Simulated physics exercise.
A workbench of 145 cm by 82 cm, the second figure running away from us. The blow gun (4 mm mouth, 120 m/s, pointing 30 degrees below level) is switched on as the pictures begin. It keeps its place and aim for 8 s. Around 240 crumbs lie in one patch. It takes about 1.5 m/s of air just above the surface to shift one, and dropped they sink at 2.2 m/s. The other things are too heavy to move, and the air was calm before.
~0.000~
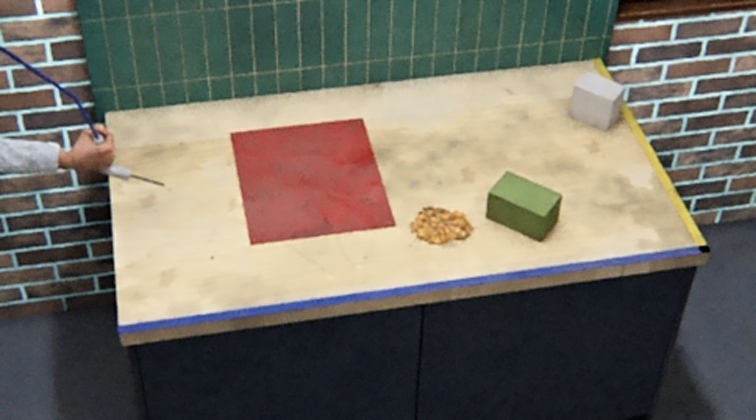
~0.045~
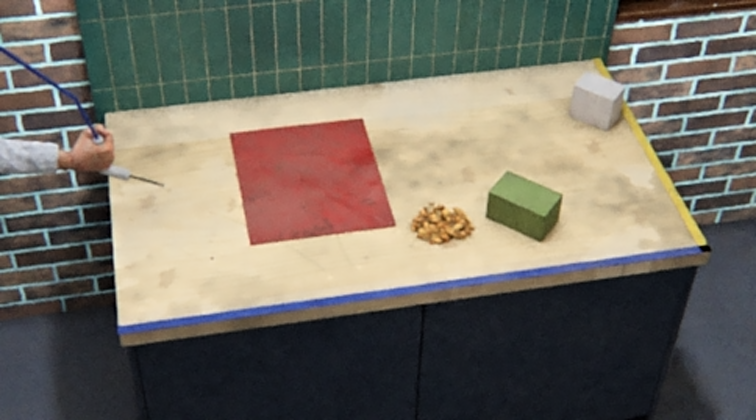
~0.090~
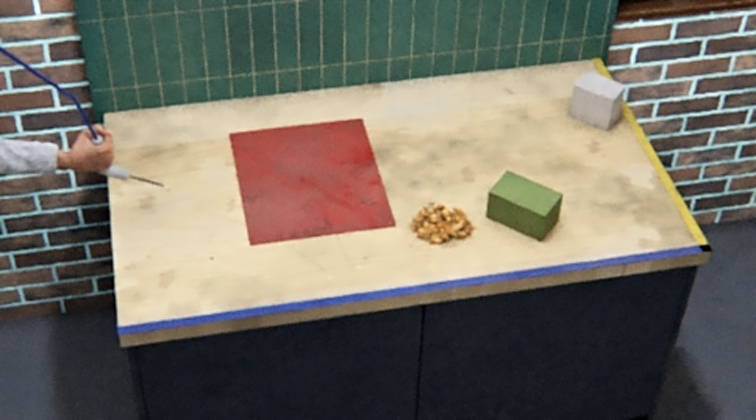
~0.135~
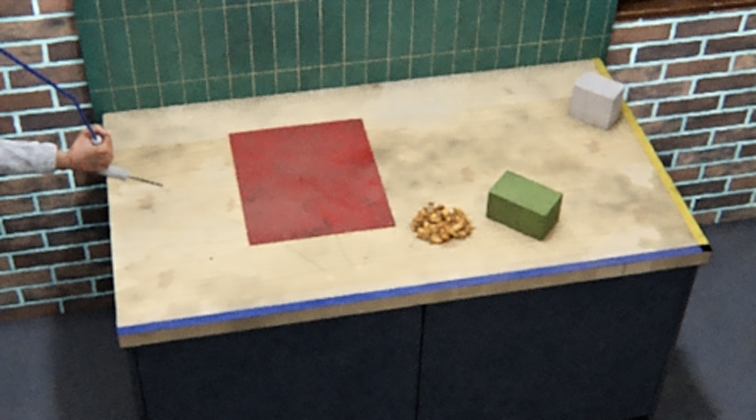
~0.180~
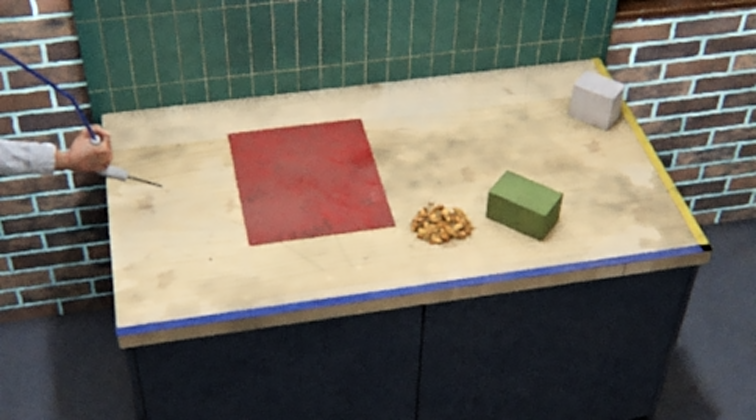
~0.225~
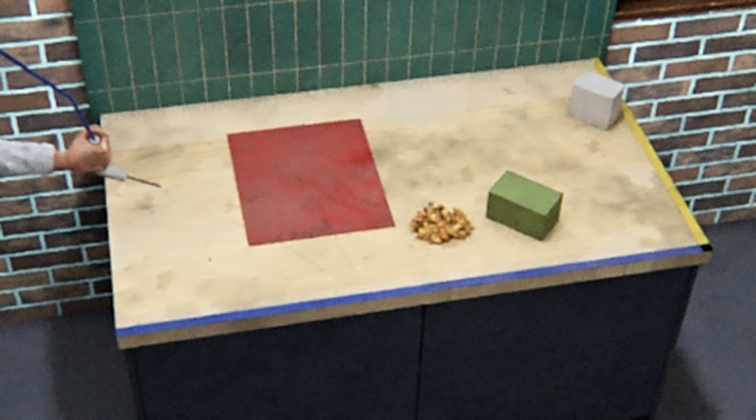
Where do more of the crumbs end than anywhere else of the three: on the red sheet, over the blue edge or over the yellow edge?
The blue one.
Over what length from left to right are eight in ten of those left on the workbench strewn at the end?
Roughly 30 cm.
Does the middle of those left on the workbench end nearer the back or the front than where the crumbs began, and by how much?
Towards the front, some 5 cm.
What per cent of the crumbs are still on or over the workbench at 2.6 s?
Near 40 %.
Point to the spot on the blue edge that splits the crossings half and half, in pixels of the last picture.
Near (601, 267).
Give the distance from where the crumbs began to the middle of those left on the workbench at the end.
About 20 cm.
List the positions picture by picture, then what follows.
The middle of the crumbs is near (441, 228), none has stirred yet and the mouth of the blow gun is at (164, 185), in the first frame.
The middle of the crumbs is near (442, 226), none has stirred yet, the red sheet is centred on (310, 178), the yellow edge is centred on (651, 147) and the blue edge is centred on (428, 292), in the second frame.
The middle of the crumbs is near (442, 226), none has stirred yet, the top of a block is at (526, 192) and the top of a block is at (600, 85), in the third frame.
The middle of the crumbs is near (442, 225) and none has stirred yet, in the fourth frame.
The middle of the crumbs is near (442, 226) and none has stirred yet, in the fifth frame.
The middle of the crumbs is near (442, 226) and none has stirred yet, in the sixth frame.
After 1.6 s the count stands so, 0 % are on the red sheet, 4 % over the yellow edge and 54 % over the blue edge; the middle of those still in play is near (515, 226).
After 2.6 s the count stands so, 0 % are on the red sheet, 5 % over the yellow edge and 57 % over the blue edge; the middle of those still in play is near (515, 226).
After 4.4 s the count stands so, 0 % are on the red sheet, 7 % over the yellow edge and 59 % over the blue edge; the middle of those still in play is near (517, 228).
After 8.0 s, at the end, 0 % are on the red sheet, 7 % over the yellow edge and 60 % over the blue edge; the middle of those still in play is near (530, 234).
